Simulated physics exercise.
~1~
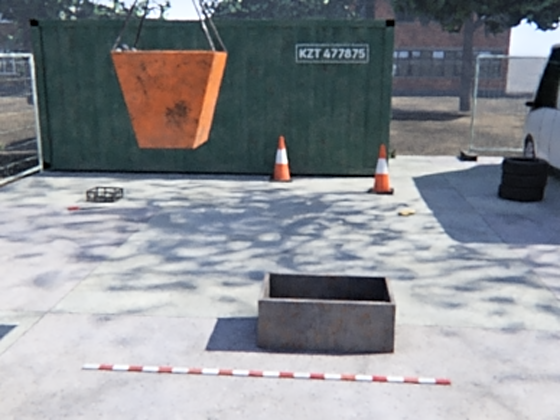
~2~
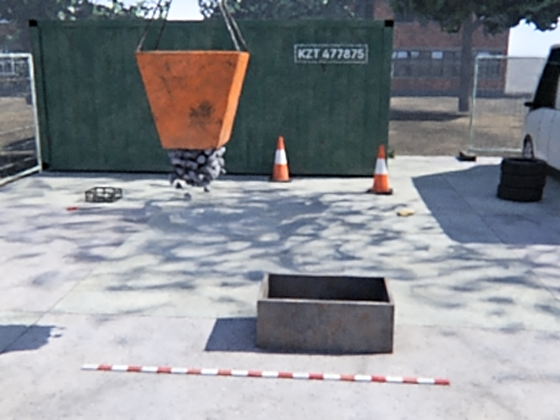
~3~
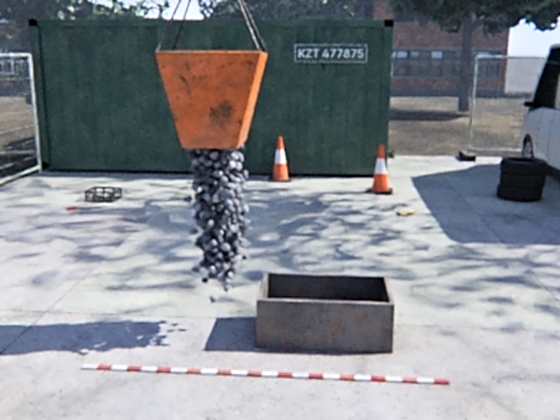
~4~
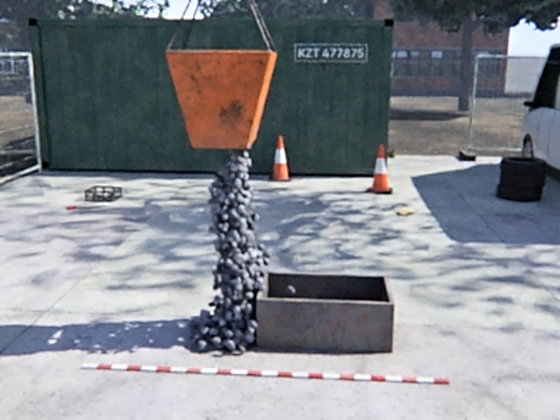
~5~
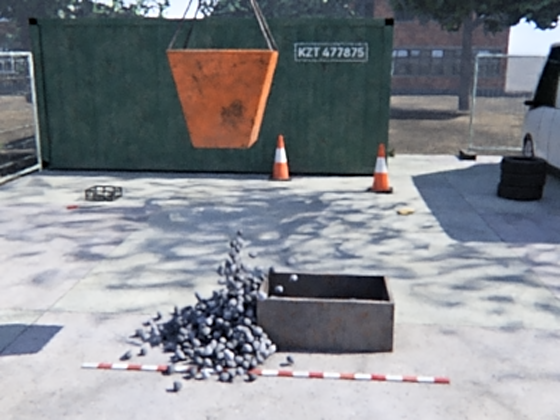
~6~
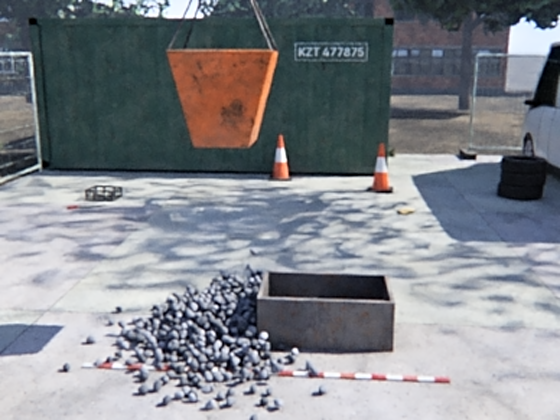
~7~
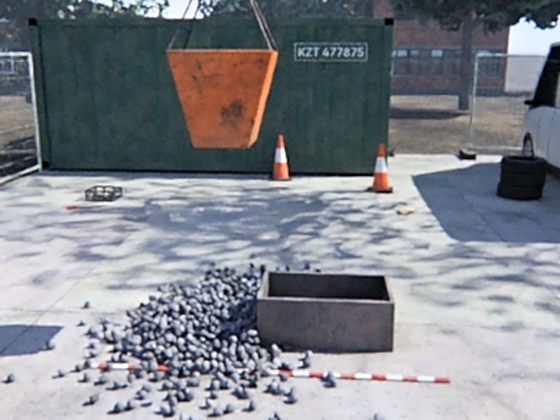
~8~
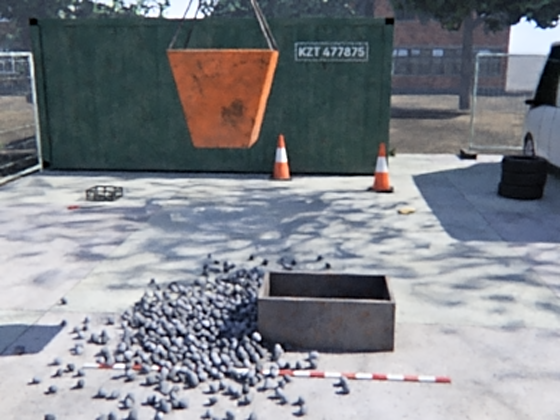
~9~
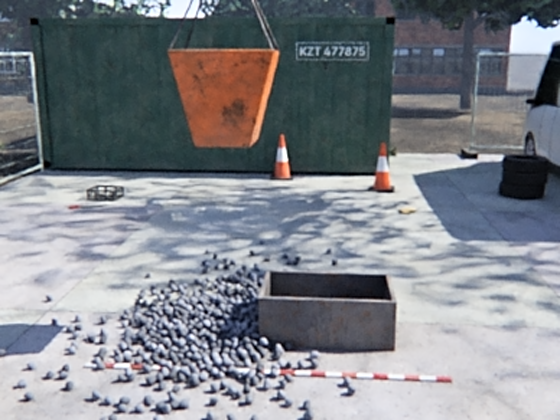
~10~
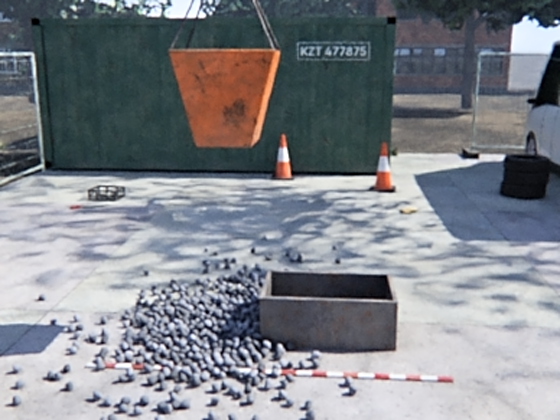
In a paved yard, an orange skip moves right and drops stones mostly left of the bin.
